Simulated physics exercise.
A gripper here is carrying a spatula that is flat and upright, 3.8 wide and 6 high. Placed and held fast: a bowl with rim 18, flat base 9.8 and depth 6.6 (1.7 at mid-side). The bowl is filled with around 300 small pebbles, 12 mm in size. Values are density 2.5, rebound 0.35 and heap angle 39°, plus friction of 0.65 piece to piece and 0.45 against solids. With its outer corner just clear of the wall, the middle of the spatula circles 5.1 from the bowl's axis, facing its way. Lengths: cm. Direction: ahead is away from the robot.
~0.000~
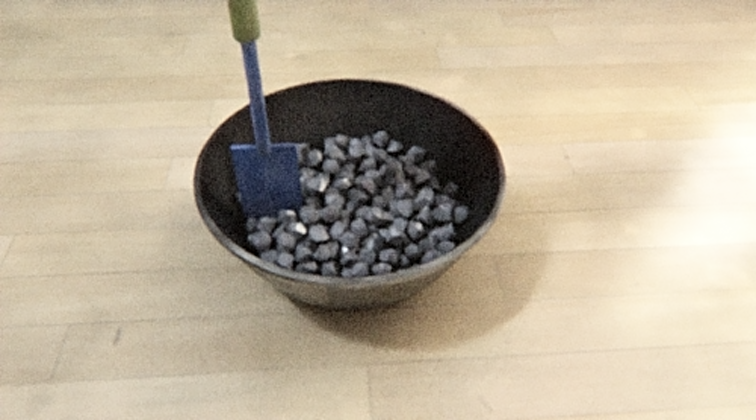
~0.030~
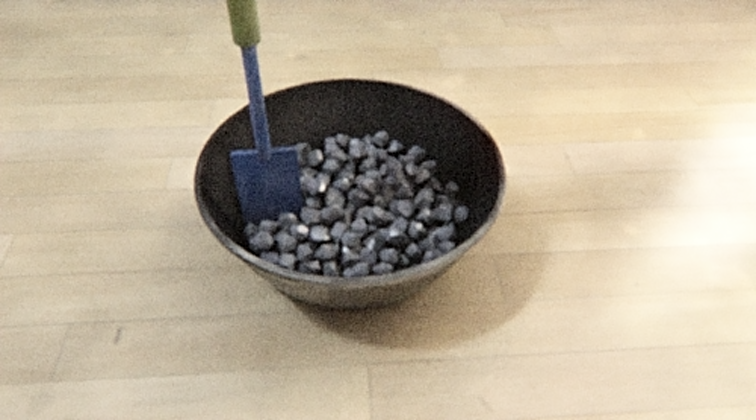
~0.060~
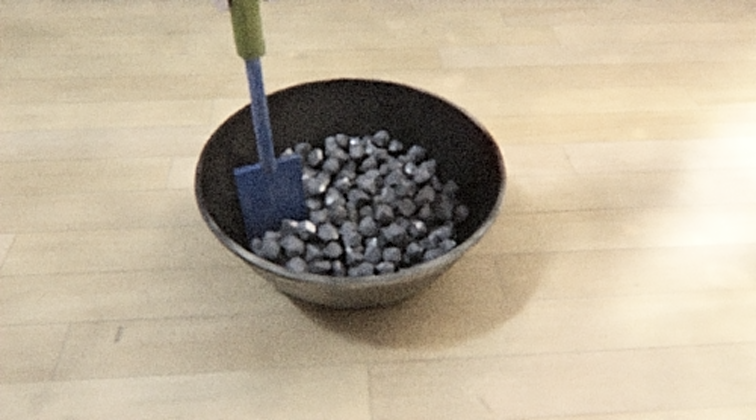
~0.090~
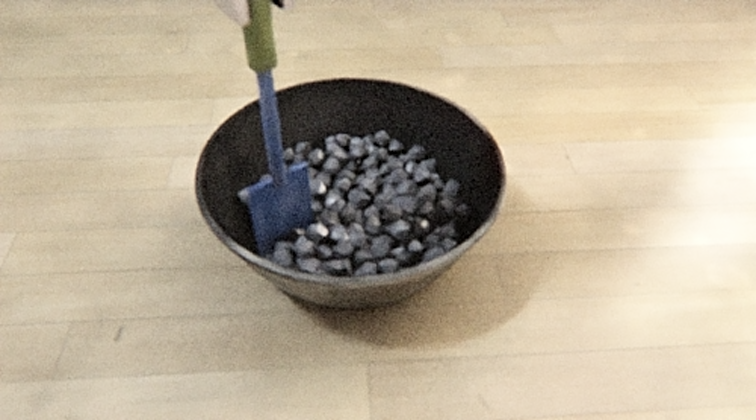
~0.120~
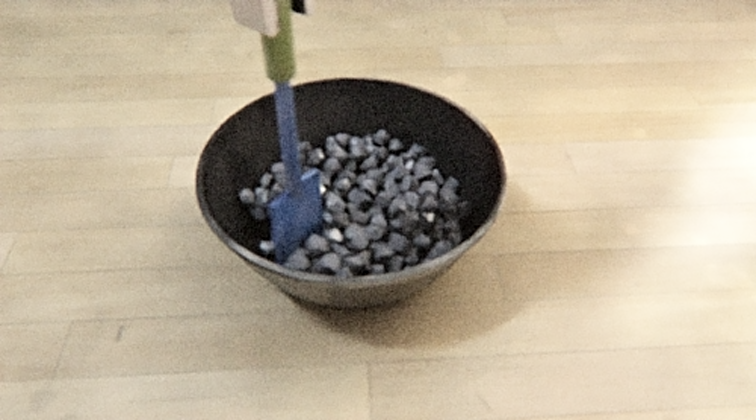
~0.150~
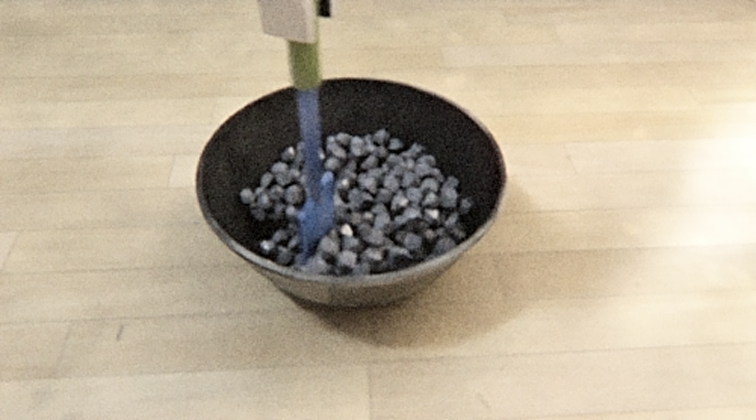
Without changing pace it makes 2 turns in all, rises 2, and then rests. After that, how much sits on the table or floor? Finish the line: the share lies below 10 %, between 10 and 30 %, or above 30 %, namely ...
... between 10 and 30 %.
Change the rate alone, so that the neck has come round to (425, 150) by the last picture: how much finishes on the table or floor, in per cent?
About 40 per cent.
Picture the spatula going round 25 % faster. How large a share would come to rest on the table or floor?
Estimate: Near 20 in a hundred.
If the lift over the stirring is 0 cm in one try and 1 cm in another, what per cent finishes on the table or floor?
Some 30 and some 25 per cent.
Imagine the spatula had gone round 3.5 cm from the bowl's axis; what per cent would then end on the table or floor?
It would come to about 0 per cent.
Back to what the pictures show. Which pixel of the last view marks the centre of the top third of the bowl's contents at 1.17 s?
Close to pixel (385, 172).
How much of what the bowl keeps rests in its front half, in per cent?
Close to 50 in a hundred.
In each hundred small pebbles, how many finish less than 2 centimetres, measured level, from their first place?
Near 10 % of the pieces.
By 0.66 s, 323° round, highest piece 9 above the table; 286 in the bowl, 14 on the table or floor, 2 in flight or on the tool.
By 1.17 s, 221° round, highest piece 8 above the table; 262 in the bowl, 38 on the table or floor, 2 in flight or on the tool.
By 1.63 s, 0° round, highest piece 5 above the table; 261 in the bowl, 41 on the table or floor.
By 2.33 s, 0° round, highest piece 5 above the table; 261 in the bowl, 41 on the table or floor.
Final count, 261 in the bowl, 41 on the table or floor. That is 14 % on the table or floor.
